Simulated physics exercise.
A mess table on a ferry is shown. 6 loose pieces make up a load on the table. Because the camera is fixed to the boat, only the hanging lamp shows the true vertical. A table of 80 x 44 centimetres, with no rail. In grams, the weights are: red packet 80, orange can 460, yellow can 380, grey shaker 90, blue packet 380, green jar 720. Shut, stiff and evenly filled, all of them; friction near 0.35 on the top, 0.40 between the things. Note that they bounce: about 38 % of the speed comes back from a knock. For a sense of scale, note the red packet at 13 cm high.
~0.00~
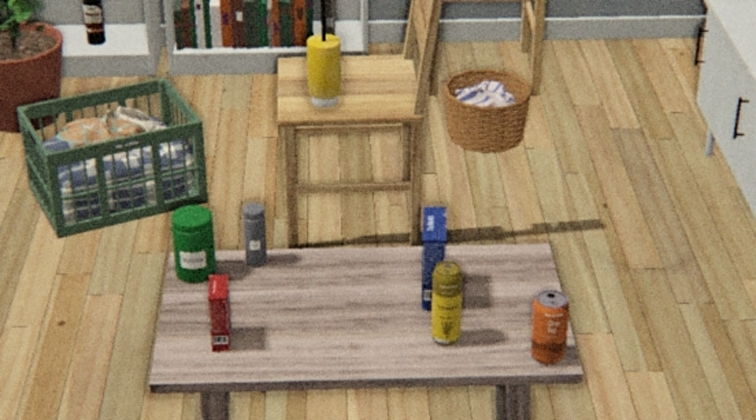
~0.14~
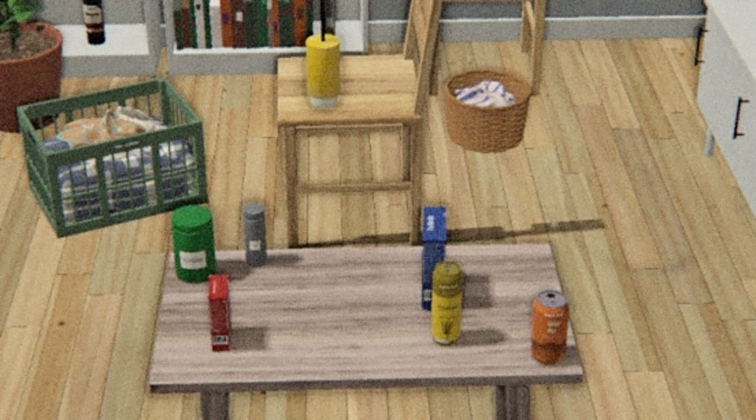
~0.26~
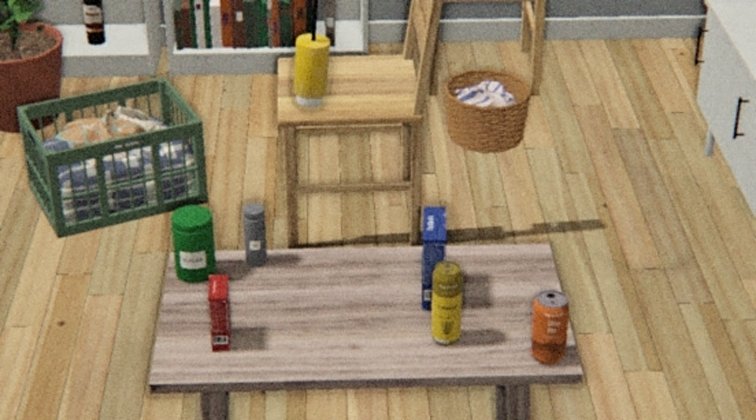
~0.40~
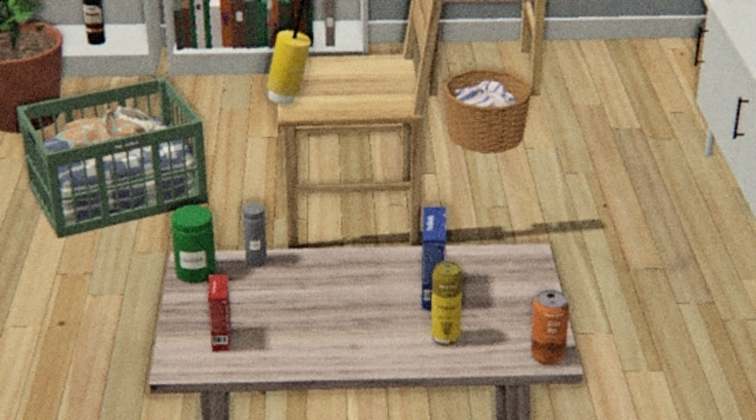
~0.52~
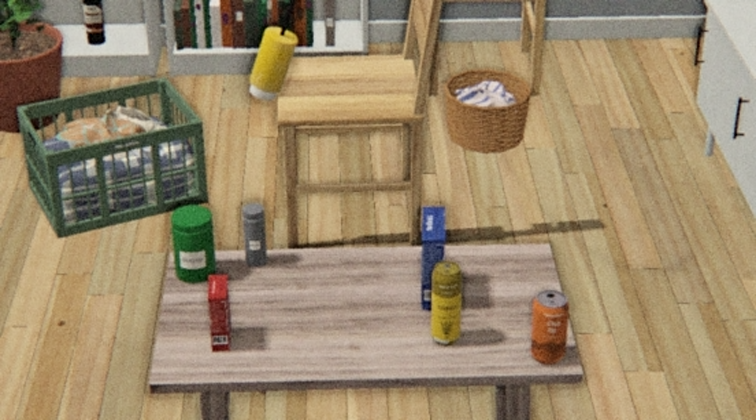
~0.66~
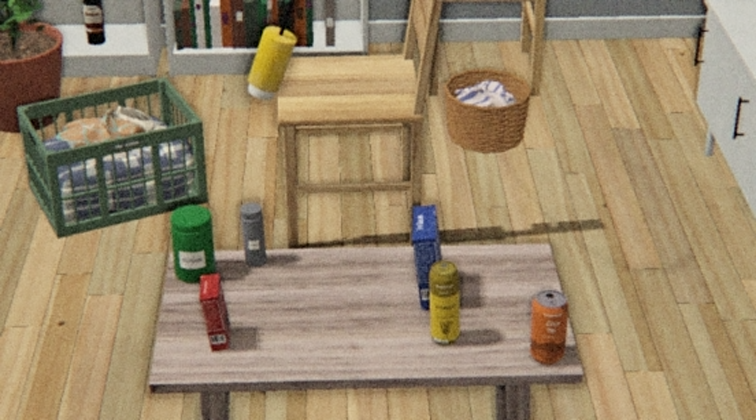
A yellow cup slides left and tilts at a stool's edge, then two packets lean left.
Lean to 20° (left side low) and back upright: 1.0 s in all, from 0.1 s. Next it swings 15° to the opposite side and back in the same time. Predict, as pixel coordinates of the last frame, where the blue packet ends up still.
Roughly (358, 283).
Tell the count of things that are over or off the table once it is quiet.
My answer is 4.
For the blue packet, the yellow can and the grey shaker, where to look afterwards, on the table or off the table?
When everything stops, the blue packet is still in bounds, the yellow can is still in bounds, and the grey shaker is out of bounds.
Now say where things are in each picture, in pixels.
The first picture shows boat level; blue packet (434, 259); red packet (220, 314).
The second picture shows boat level; yellow can (447, 305); grey shaker (255, 235).
The third picture shows floor tilted 5°, left side down; green jar (194, 244); red packet (220, 314).
The fourth picture shows floor tilted 13°, left side down; orange can (550, 328); yellow can (447, 304).
The fifth picture shows floor tilted 19°, left side down; grey shaker (255, 235); green jar (193, 244).
The sixth picture shows floor tilted 19°, left side down; blue packet (428, 258) 7° off its base; red packet (215, 313) 7° off its base.
After 1.16 s, boat level; blue packet on its side near (358, 283); red packet on its side; yellow can 74° off its base.
After 1.86 s, floor tilted 7°, right side down; grey shaker now off the table; blue packet on its side near (358, 283); yellow can on its side.
In the end (2.6 s), off the table, grey shaker; toppled on the table, red packet, yellow can and blue packet; the other 2 under 5 cm from the start. At the end, from the last picture's camera, blue packet near (358, 283).
